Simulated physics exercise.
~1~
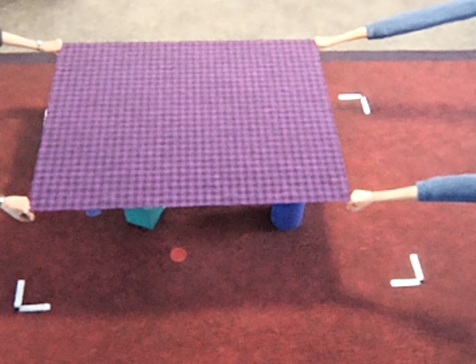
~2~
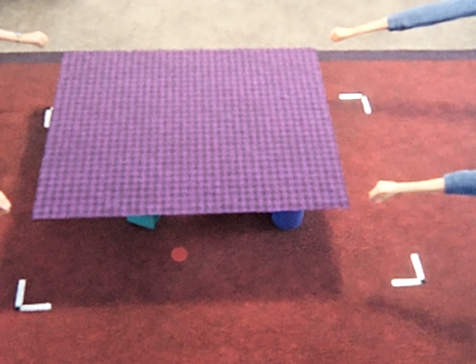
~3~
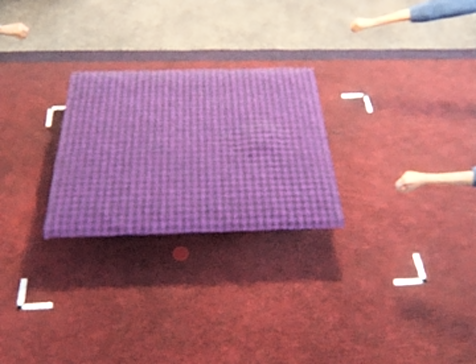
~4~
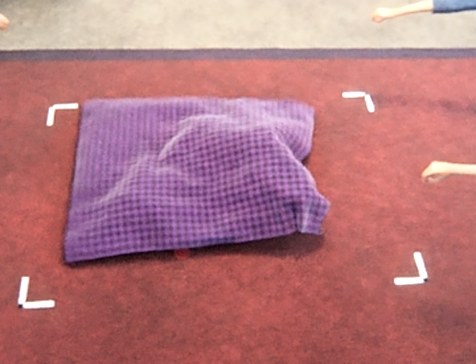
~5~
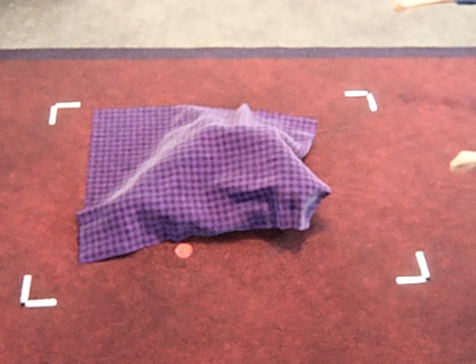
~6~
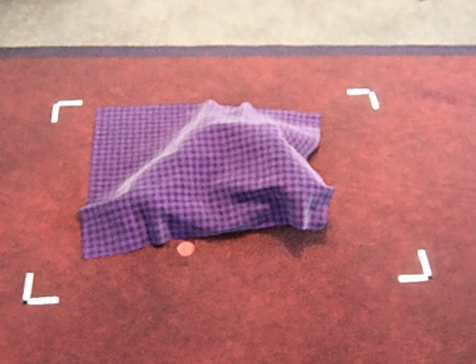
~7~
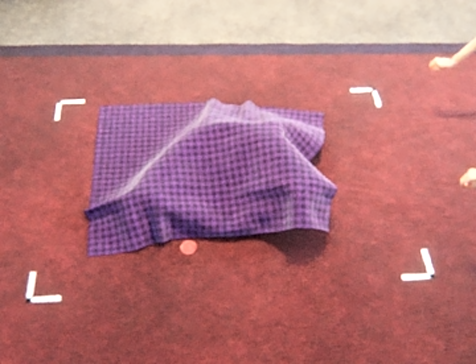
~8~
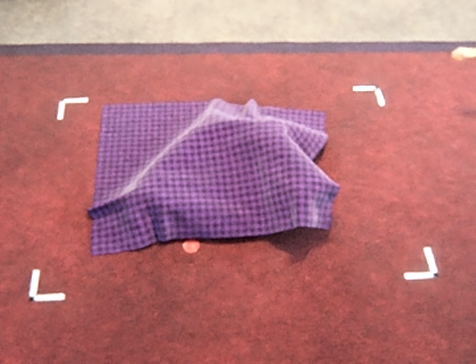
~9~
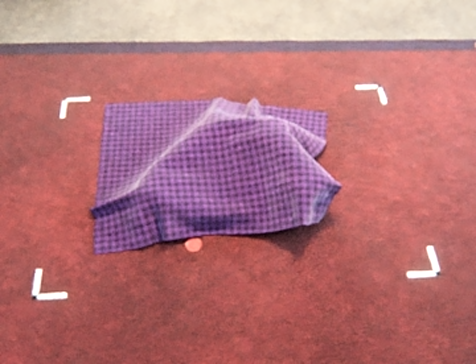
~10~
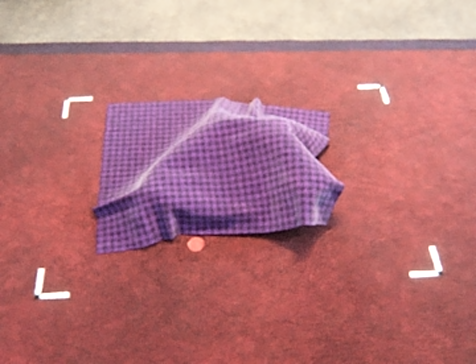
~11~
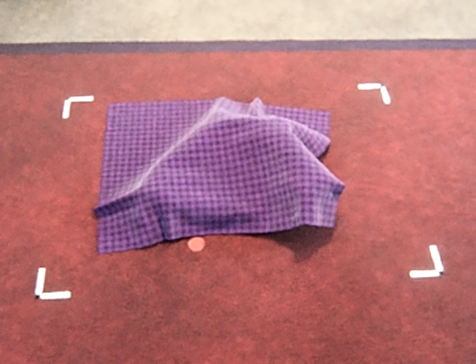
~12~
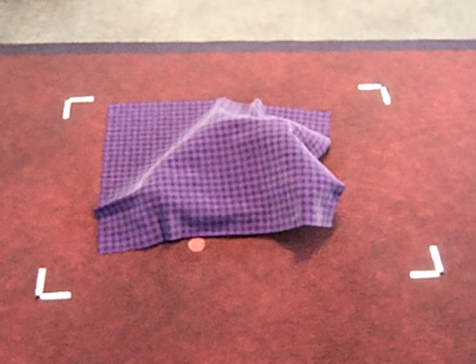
Hands release a purple checked blanket, which drops and drapes in folds over hidden objects.
